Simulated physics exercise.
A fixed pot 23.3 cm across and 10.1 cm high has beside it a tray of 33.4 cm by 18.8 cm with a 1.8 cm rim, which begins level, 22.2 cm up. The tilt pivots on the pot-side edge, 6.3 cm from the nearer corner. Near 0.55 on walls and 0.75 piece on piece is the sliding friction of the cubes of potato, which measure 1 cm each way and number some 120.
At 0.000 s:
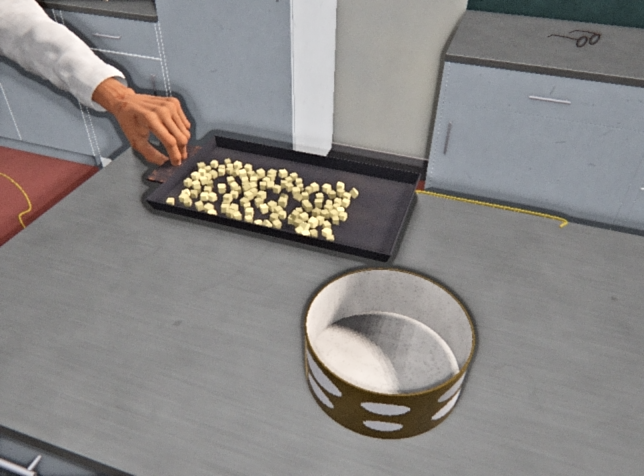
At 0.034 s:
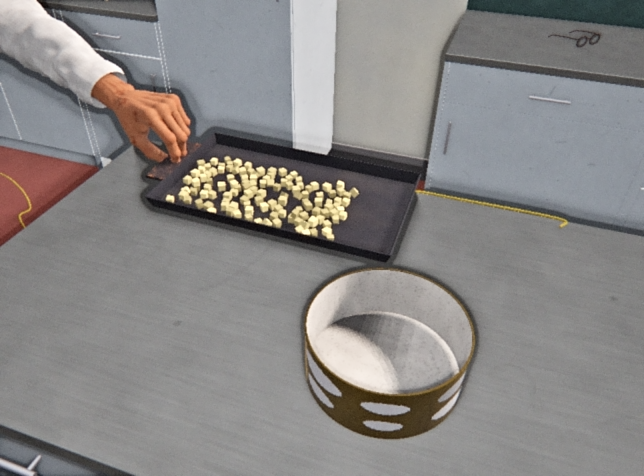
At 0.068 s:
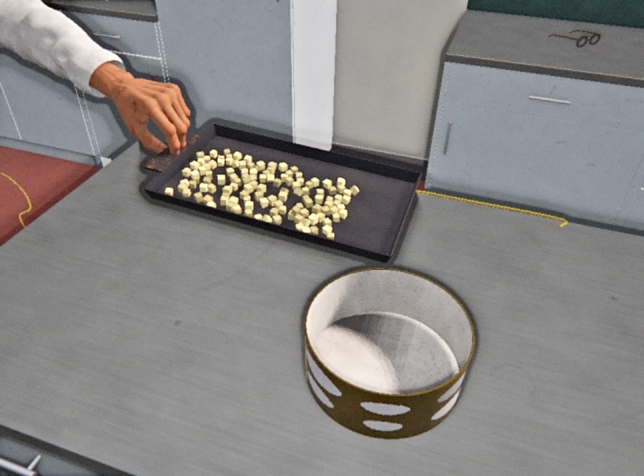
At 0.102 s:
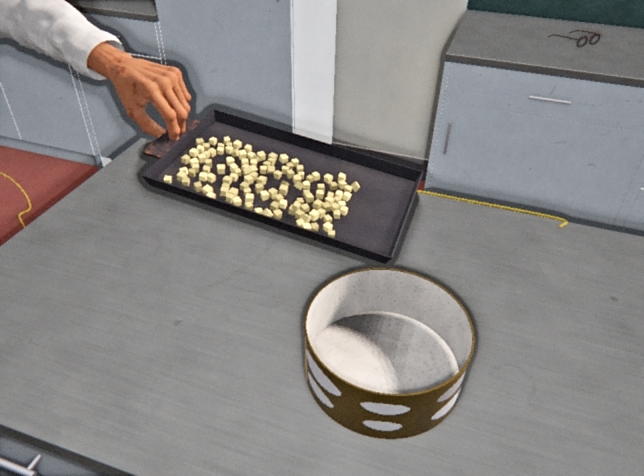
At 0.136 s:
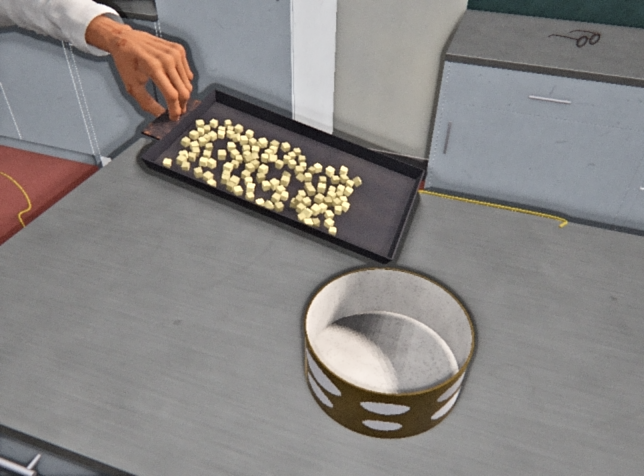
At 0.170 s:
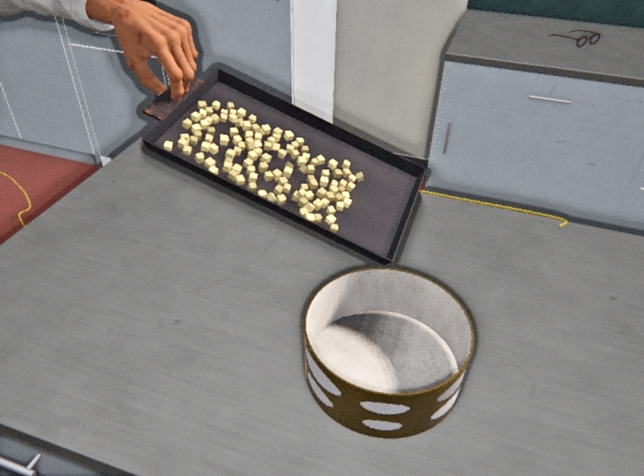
A hand slowly raised the left end of a dark tray scattered with small pale cubes, tilting it down toward the right, while a round brown pot with white ovals stayed still on the gray counter.
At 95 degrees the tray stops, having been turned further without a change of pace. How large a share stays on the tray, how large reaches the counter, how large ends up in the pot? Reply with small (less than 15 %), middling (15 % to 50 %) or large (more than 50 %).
Left on the tray - small, counter - middling, pot - large.
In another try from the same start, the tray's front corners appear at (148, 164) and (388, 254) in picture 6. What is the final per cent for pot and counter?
Final per cent - pot 95, counter 5.
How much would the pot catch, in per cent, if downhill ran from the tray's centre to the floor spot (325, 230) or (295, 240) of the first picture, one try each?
About 80 per cent on the first try and 50 per cent on the second.
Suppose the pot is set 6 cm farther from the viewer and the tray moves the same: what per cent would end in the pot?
Roughly 60 per cent.
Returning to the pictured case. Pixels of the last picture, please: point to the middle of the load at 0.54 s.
Approximately (394, 211) in the last picture.
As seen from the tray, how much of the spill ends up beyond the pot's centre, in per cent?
I reckon around 100 per cent.
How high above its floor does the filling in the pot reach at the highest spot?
Close to 2.0 cm up.
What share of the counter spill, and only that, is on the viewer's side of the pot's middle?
Some 80 per cent.
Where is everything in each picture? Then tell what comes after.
In the first picture, tray tilt 0 degrees, front corners at (151, 198) and (387, 251); middle of the pieces at (261, 195); pot at (389, 324).
In the second picture, tray tilt 1 degrees, front corners at (151, 195) and (387, 251); middle of the pieces at (261, 194).
In the third picture, tray tilt 3 degrees, front corners at (150, 187) and (388, 252), lowest corner right front; middle of the pieces at (261, 189).
In the fourth picture, tray tilt 8 degrees, front corners at (148, 174) and (388, 253), lowest corner right front; middle of the pieces at (262, 180).
In the fifth picture, tray tilt 13 degrees, front corners at (148, 156) and (389, 255), lowest corner right front; middle of the pieces at (263, 169).
In the sixth picture, tray tilt 19 degrees, front corners at (149, 138) and (389, 256), lowest corner right front; middle of the pieces at (266, 158); pot at (388, 323). Its pace works out near 175 degrees a second.
After 0.39 s, tilt 57 degrees; the tray holds 100 %, the pot 0 %.
After 0.54 s, tilt 83 degrees; the tray holds 95 %, the pot 0 %.
After 0.82 s, tilt 95 degrees; the tray holds 0 %, the pot 75 %.
At rest (2.0 s), tray 0 %, counter 25 %, pot 75 %.
